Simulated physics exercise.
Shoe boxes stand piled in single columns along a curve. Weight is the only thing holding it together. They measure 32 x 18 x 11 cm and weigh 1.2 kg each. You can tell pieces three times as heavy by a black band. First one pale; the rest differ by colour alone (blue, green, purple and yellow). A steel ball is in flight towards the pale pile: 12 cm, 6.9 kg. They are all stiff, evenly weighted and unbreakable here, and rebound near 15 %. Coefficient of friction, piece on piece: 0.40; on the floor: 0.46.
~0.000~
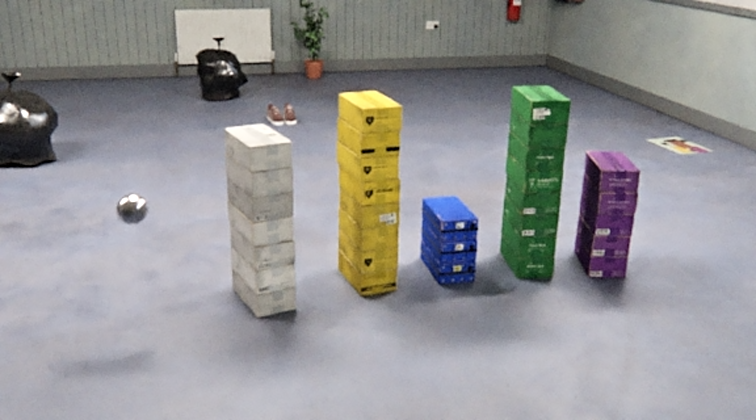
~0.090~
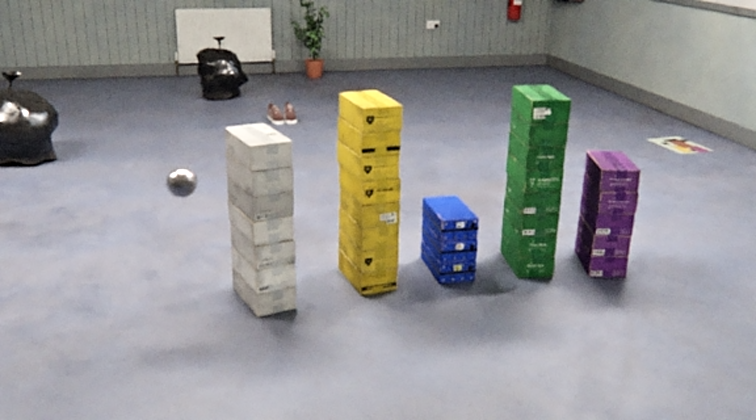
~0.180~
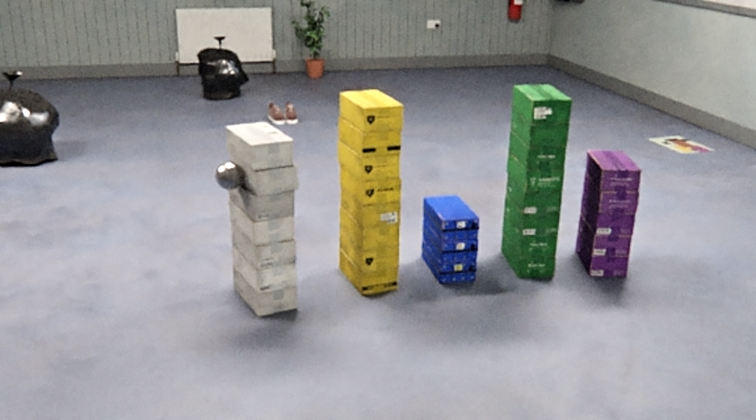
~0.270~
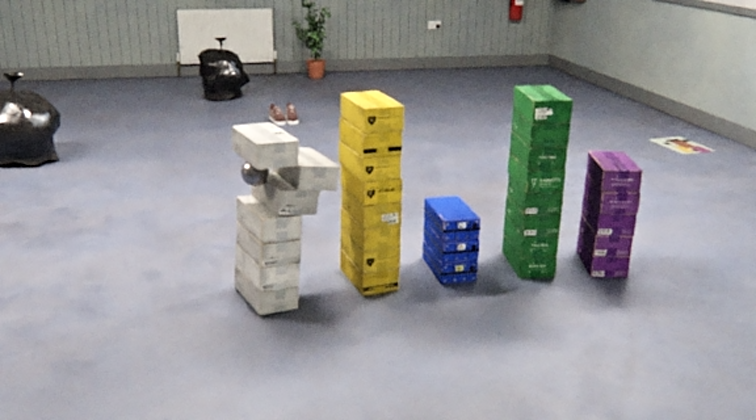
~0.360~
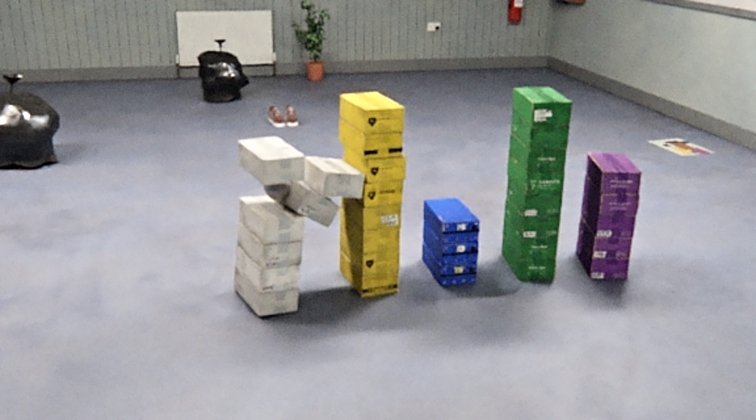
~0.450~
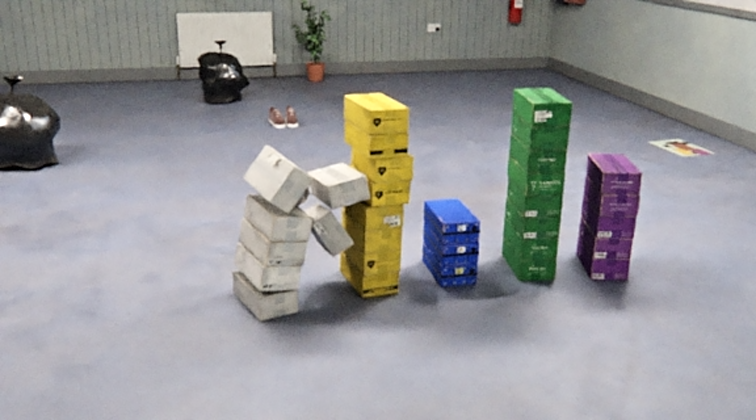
In a room with a grey-blue floor, a steel ball flew rightward into the pale stack of boxes, knocking upper boxes against the yellow stack, whose middle shifted as the pale pile leaned and broke apart.
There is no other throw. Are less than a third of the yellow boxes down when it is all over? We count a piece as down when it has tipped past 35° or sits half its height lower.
No.
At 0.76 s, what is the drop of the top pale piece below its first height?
Some 20 centimetres.
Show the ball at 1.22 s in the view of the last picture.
Roughly at pixel (323, 234).
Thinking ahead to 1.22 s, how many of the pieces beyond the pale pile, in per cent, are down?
By then 25 %.
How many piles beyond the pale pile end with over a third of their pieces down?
1.
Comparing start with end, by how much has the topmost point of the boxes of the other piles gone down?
Roughly 0 centimetres.
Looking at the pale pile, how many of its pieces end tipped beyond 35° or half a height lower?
5 of the pale pieces.
Around 0.76 s, 3 of the pale pile down; none of the 8 yellow boxes down (0 of 24 in all colours); top yellow box tipped 7°.
Around 1.22 s, 5 of the pale pile down; 6 of the 8 yellow boxes down (6 of 24 in all colours); top yellow box tipped 31°, 23 cm lower; top green box displaced 10 mm.
Finally (2.4 s), 5 of the pale pile down; 6 of the 8 yellow boxes down (6 of 24 in all colours); top yellow box 47 cm lower; top green box displaced 22 mm. That is 75 per cent. Seen by the last camera, middles, top yellow box near (488, 189), top green box near (546, 107).
